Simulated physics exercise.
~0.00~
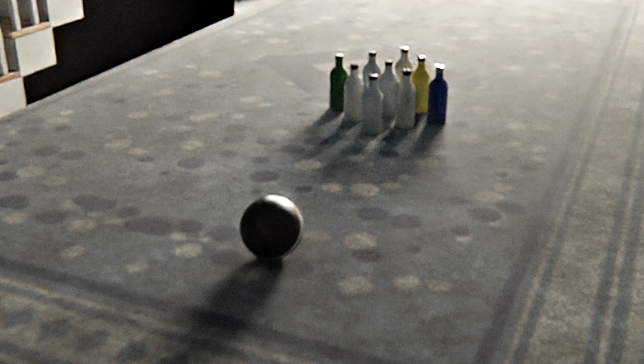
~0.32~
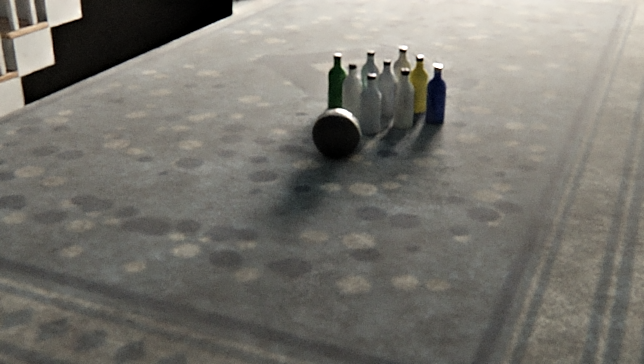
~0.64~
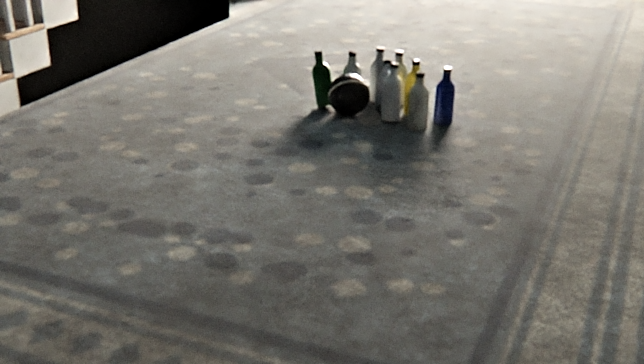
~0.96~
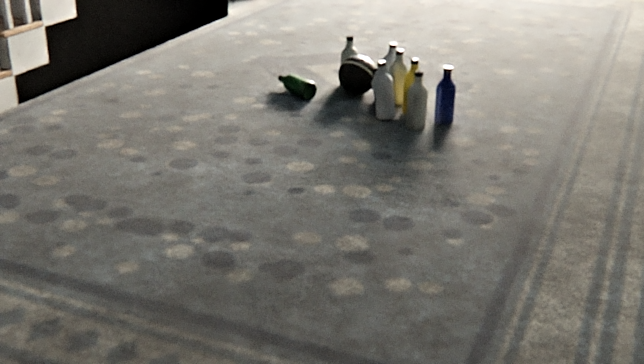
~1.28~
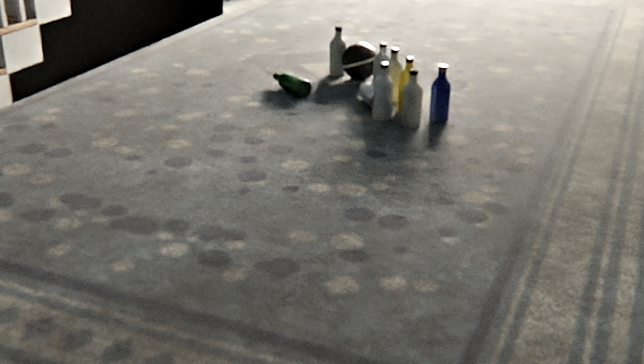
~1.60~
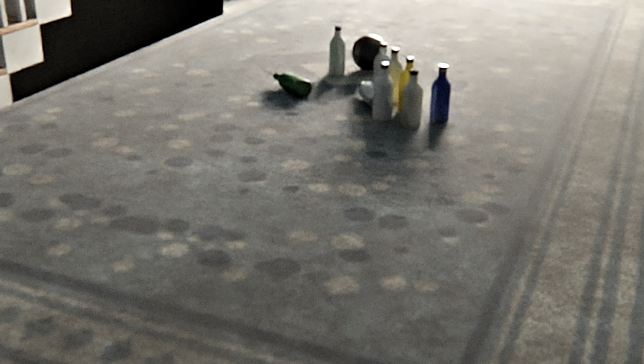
A dark ball rolls into the bottles, topples the green one and a pale one, and rolls on behind.
